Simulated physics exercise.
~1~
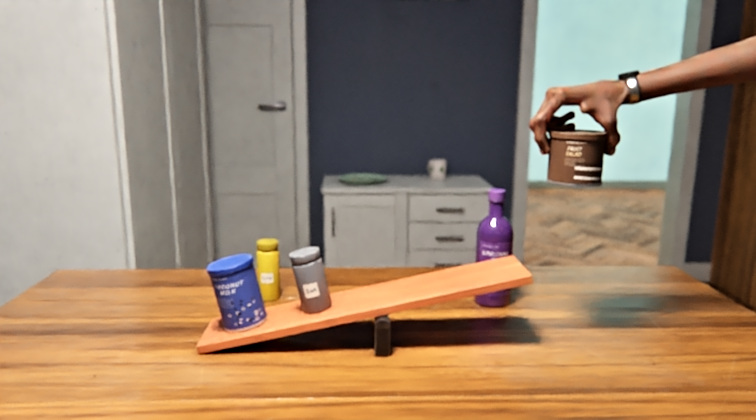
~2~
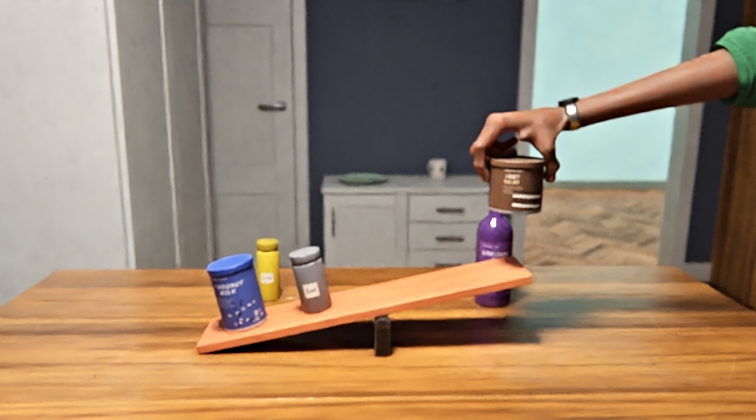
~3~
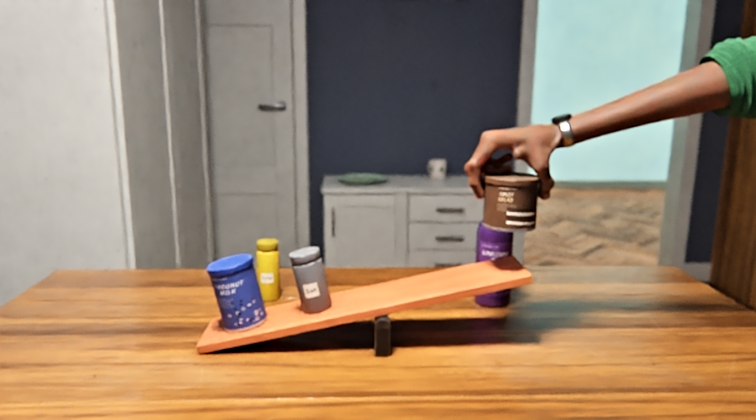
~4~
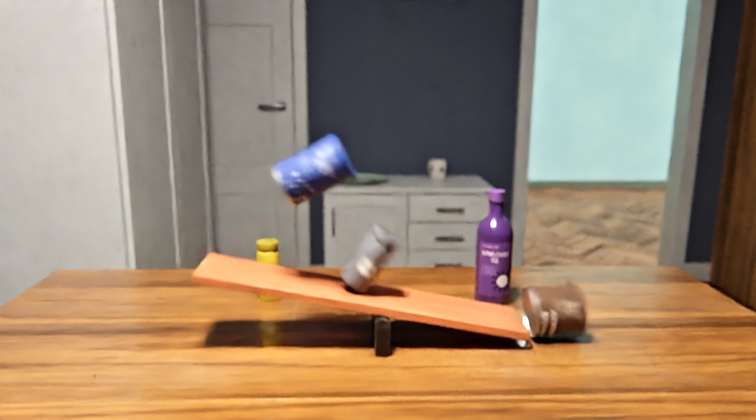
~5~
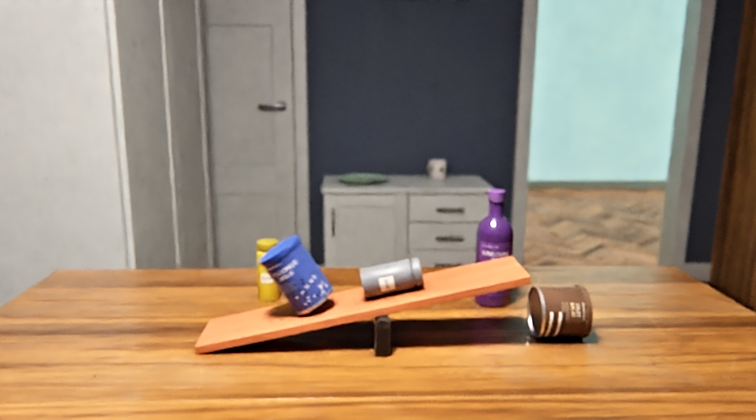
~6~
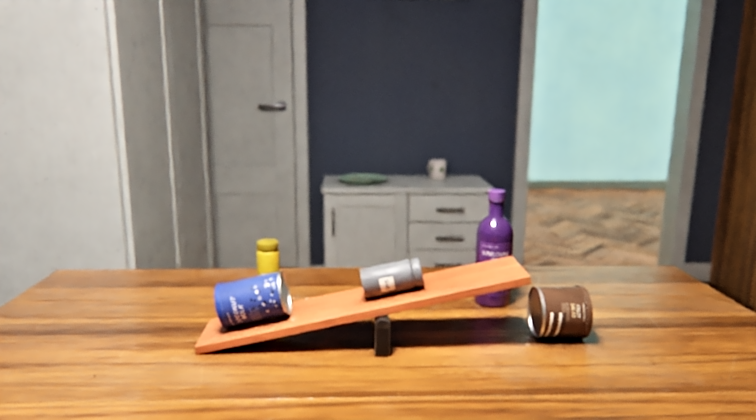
A hand drops a brown tin on a tilted plank, toppling two containers before it tips back.
